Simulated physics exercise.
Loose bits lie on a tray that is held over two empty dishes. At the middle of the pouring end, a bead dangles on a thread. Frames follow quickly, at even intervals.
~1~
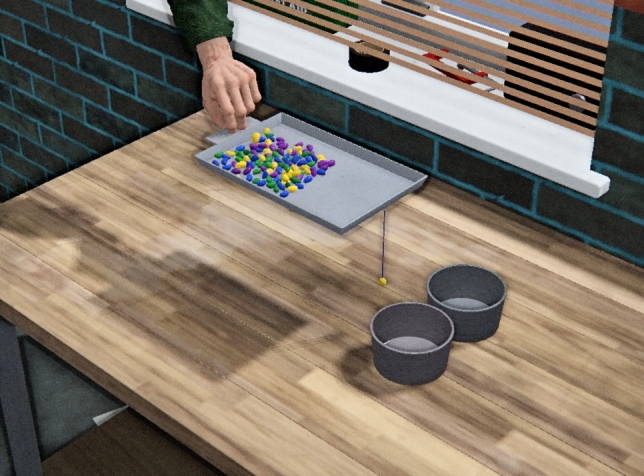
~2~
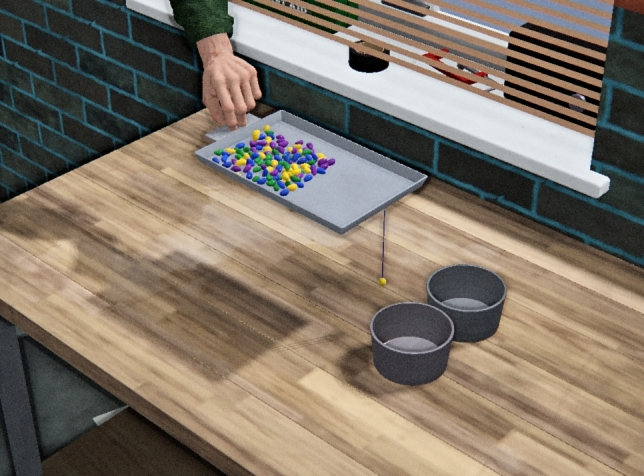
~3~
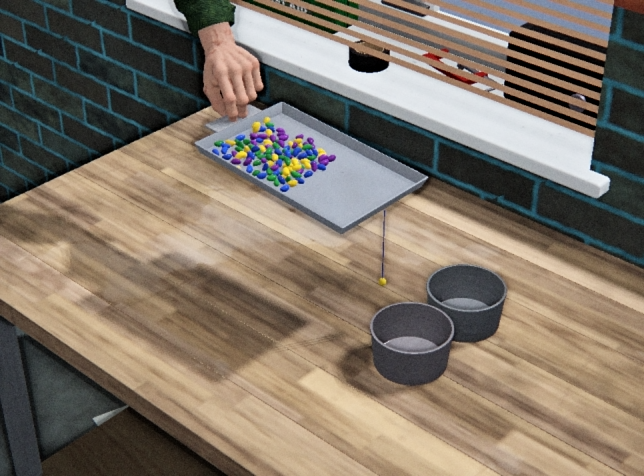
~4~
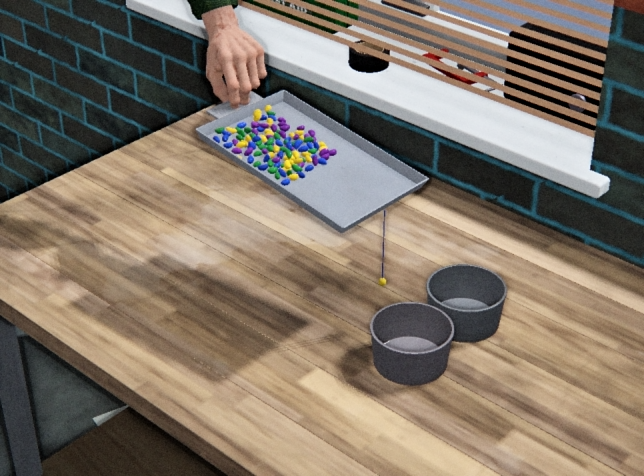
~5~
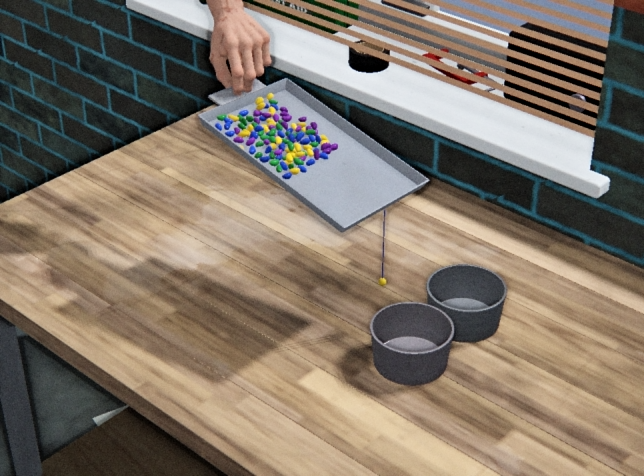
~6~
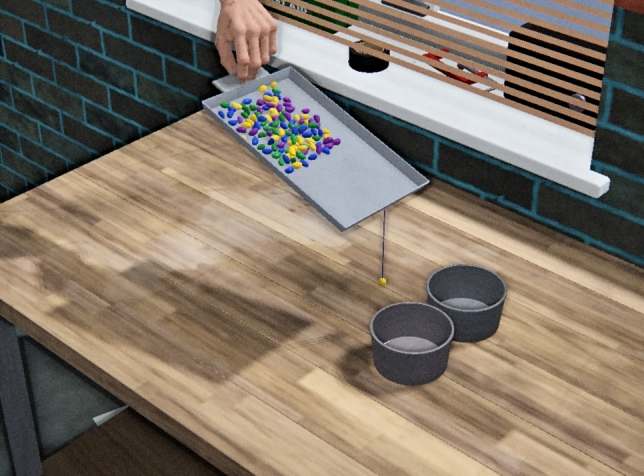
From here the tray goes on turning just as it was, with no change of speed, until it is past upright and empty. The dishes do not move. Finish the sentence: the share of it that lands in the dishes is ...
... above one half.
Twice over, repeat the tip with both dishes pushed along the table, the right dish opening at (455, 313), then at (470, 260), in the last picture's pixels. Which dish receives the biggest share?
It comes out as the one to the right in the first try and the one to the left in the second.
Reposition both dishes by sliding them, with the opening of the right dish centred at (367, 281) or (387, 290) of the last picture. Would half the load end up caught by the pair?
First try: A minority; second try: A minority.
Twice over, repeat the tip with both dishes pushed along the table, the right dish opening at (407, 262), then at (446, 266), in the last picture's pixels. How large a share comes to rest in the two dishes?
In the first position around 10 percent, in the second around 70 percent.
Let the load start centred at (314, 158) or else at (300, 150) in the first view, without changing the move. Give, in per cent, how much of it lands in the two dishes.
Close to 70 and close to 60 per cent.
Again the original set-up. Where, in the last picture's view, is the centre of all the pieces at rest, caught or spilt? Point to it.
Somewhere around (441, 332) in the last picture.
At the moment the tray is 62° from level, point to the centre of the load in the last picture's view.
I'd mark the middle close to (396, 199).
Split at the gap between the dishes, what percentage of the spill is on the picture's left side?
Near 80 in a hundred.
Soon, tray tipped steeply; most on the tray; about a quarter in the air.
A while on, tray tipped past a quarter turn; about a quarter on the tray; about a quarter in the left dish; about a quarter in the right dish; about a quarter outside both; a small part in the air.
Towards the end, tray tipped past a quarter turn; about a third in the left dish; about a third in the right dish; about a third outside both.
Finally, tray tipped past a quarter turn; about a third in the left dish; about a third in the right dish; about a third outside both.
